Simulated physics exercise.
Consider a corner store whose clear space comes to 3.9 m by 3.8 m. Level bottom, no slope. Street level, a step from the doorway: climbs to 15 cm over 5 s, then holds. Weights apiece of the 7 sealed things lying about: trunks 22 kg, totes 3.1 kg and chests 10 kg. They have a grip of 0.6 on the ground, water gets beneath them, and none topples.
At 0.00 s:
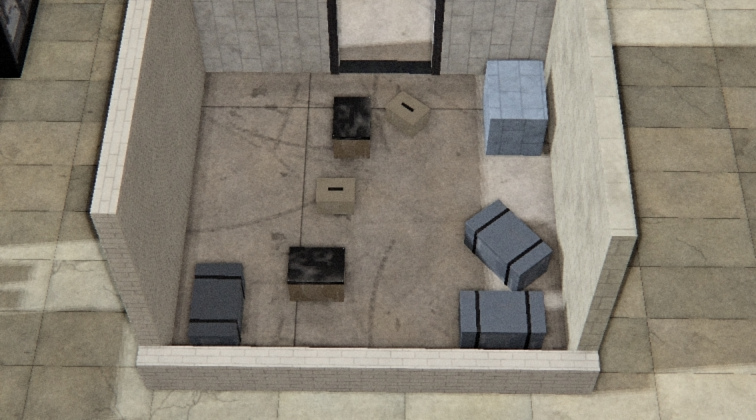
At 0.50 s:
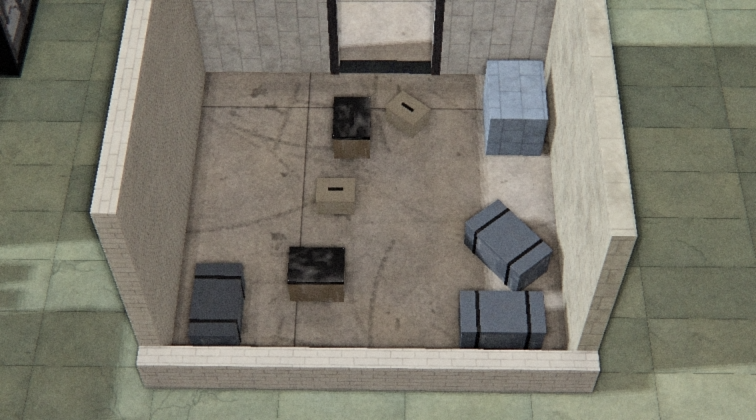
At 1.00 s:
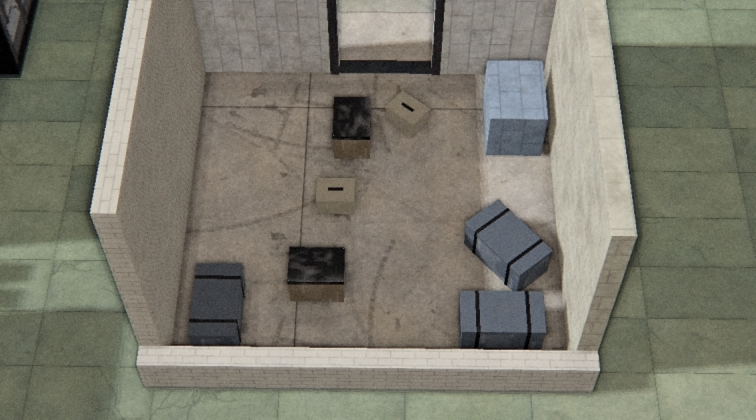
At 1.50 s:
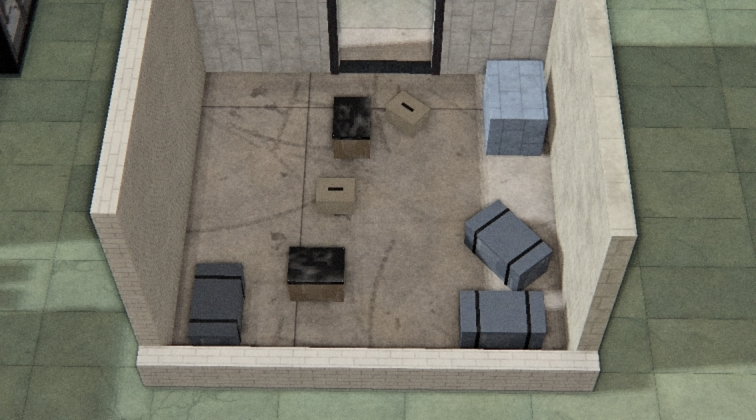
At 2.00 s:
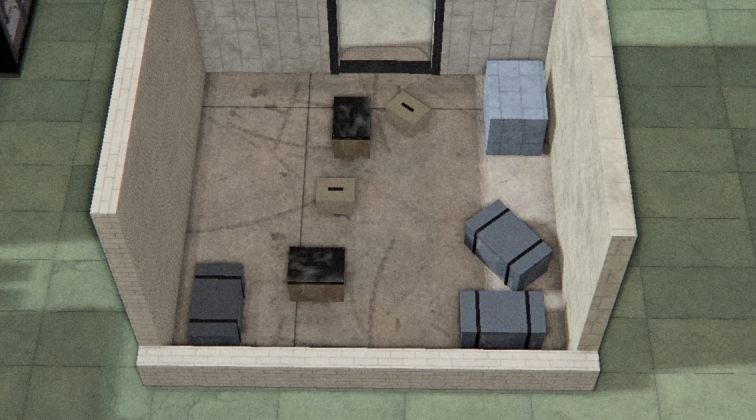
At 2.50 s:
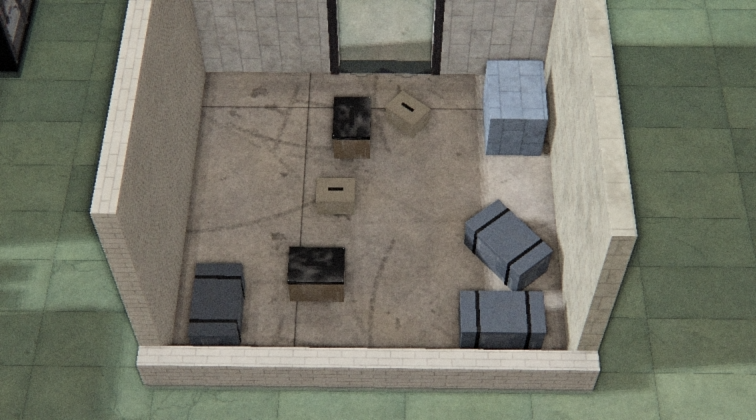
Greenish water spreads over the paved ground outside a small walled room and darkens beyond the doorway, while the boxes, dark-topped crates, strapped grey trunks and pale blue block inside stay still on the dry floor.
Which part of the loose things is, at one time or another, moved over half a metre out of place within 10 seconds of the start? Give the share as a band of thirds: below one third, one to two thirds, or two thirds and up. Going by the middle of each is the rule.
The share is below one third.
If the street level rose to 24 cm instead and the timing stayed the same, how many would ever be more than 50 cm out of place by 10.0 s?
6.
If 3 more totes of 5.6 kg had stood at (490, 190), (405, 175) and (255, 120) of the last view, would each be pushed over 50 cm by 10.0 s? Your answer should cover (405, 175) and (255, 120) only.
First one exceeds it, second one stays within it.
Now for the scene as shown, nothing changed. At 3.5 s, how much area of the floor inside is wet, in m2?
Wet: Near 0.5 m2.
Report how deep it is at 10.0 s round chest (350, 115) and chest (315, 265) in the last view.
Depths: Near 3 cm, then near 4 cm.
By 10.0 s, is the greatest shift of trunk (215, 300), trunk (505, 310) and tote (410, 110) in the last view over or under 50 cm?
So that's inside it for the first, inside it for the second and beyond it for the last.
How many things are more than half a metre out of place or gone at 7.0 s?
My count gives 1.
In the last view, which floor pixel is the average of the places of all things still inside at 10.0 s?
Roughly at (378, 276).
After 3.5 s 0 of 7 are over 50 cm from their spots; 0 afloat.
After 4.5 s 0 of 7 are over 50 cm from their spots; 0 afloat.
After 7.0 s 1 of 7 are over 50 cm from their spots; 0 afloat.
After 10.0 s 2 of 7 are over 50 cm from their spots, and 2 have been at some point; 3 afloat.
